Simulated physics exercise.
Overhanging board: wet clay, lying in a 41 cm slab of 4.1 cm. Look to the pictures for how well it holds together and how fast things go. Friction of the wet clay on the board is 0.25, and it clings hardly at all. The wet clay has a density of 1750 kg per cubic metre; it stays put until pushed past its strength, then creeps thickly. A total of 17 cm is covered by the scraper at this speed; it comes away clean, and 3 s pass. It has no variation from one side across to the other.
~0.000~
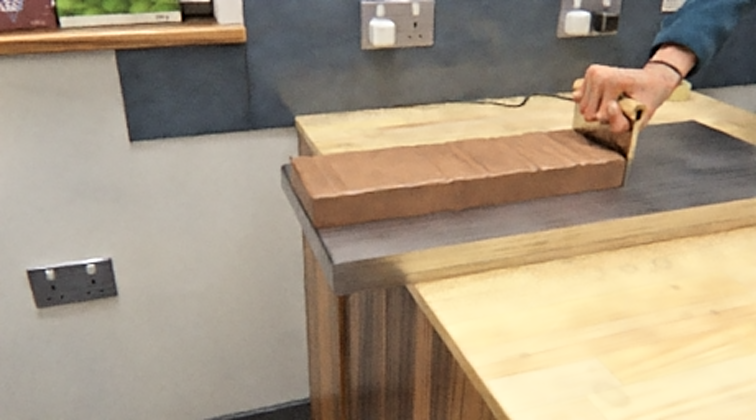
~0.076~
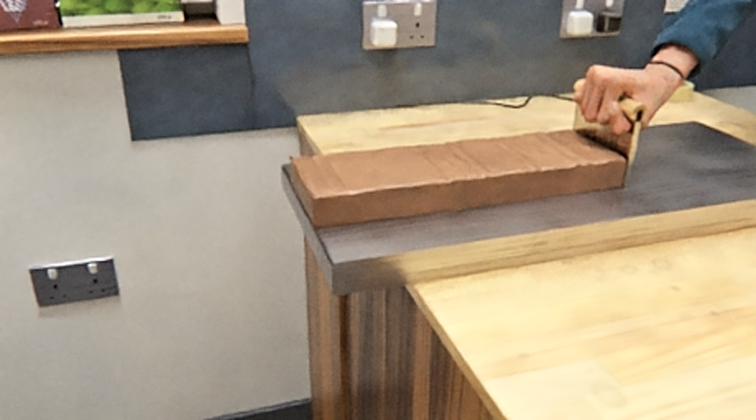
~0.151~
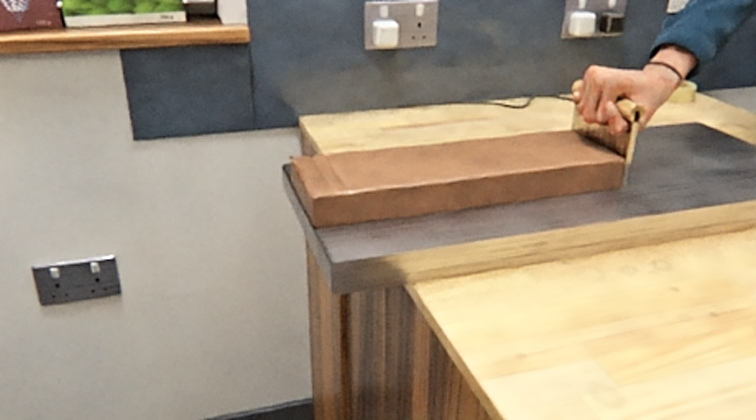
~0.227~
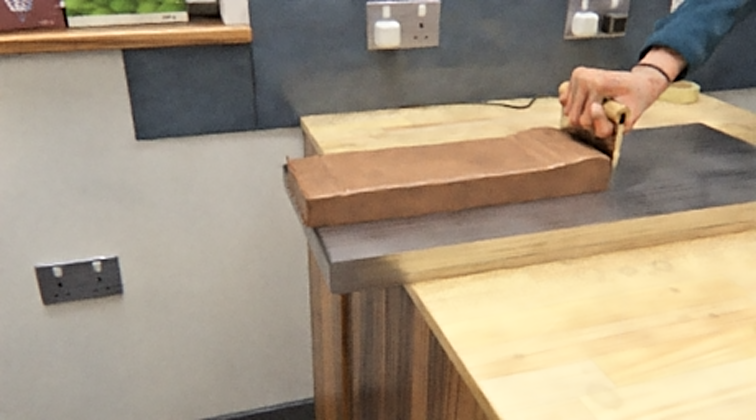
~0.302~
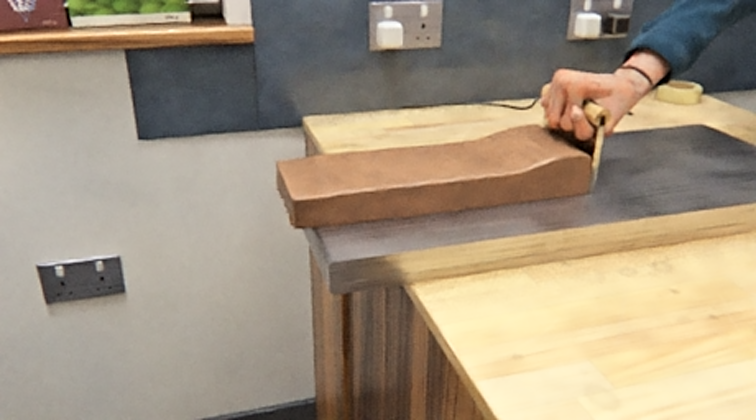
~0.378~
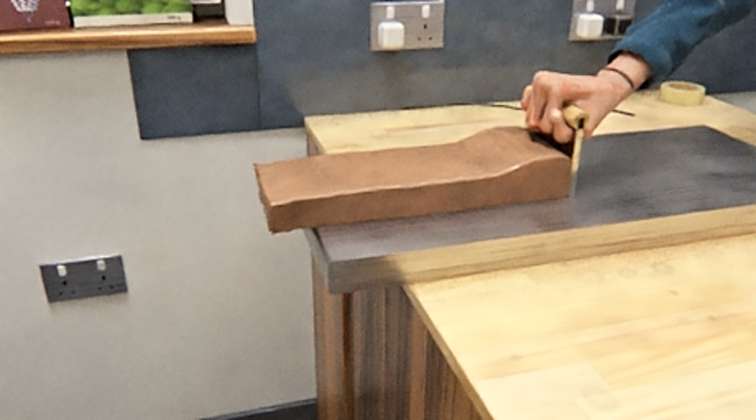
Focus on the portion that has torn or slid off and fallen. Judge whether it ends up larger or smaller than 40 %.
It ends up smaller than 40 %.
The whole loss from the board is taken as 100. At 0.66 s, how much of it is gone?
The figure is about 100 %.
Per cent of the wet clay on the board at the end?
On the board, about 65 percent.
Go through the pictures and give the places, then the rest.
The first picture shows foot of the scraper at (623, 187), not yet moved; front end of the wet clay at (314, 200).
The second picture shows foot of the scraper at (623, 187), not yet moved; front end of the wet clay at (313, 200).
The third picture shows foot of the scraper at (621, 188), moved 4 mm; front end of the wet clay at (313, 214).
The fourth picture shows foot of the scraper at (607, 191), moved 2.6 cm; front end of the wet clay at (307, 198), 1 % of it past the edge, in one piece.
The fifth picture shows foot of the scraper at (588, 194), moved 5.5 cm; front end of the wet clay at (294, 212), 5 % of it past the edge, in one piece.
The sixth picture shows foot of the scraper at (568, 198), moved 8.5 cm; front end of the wet clay at (270, 213), 11 % of it past the edge, in one piece.
By 0.66 s, 66 % lies on the board and 0 % has fallen.
By 0.99 s, 65 % lies on the board and 35 % has fallen.
By 1.32 s, 65 % lies on the board and 35 % has fallen.
By 1.66 s, 65 % lies on the board and 35 % has fallen.
By 3.66 s, at the end, 65 % lies on the board and 35 % has fallen.
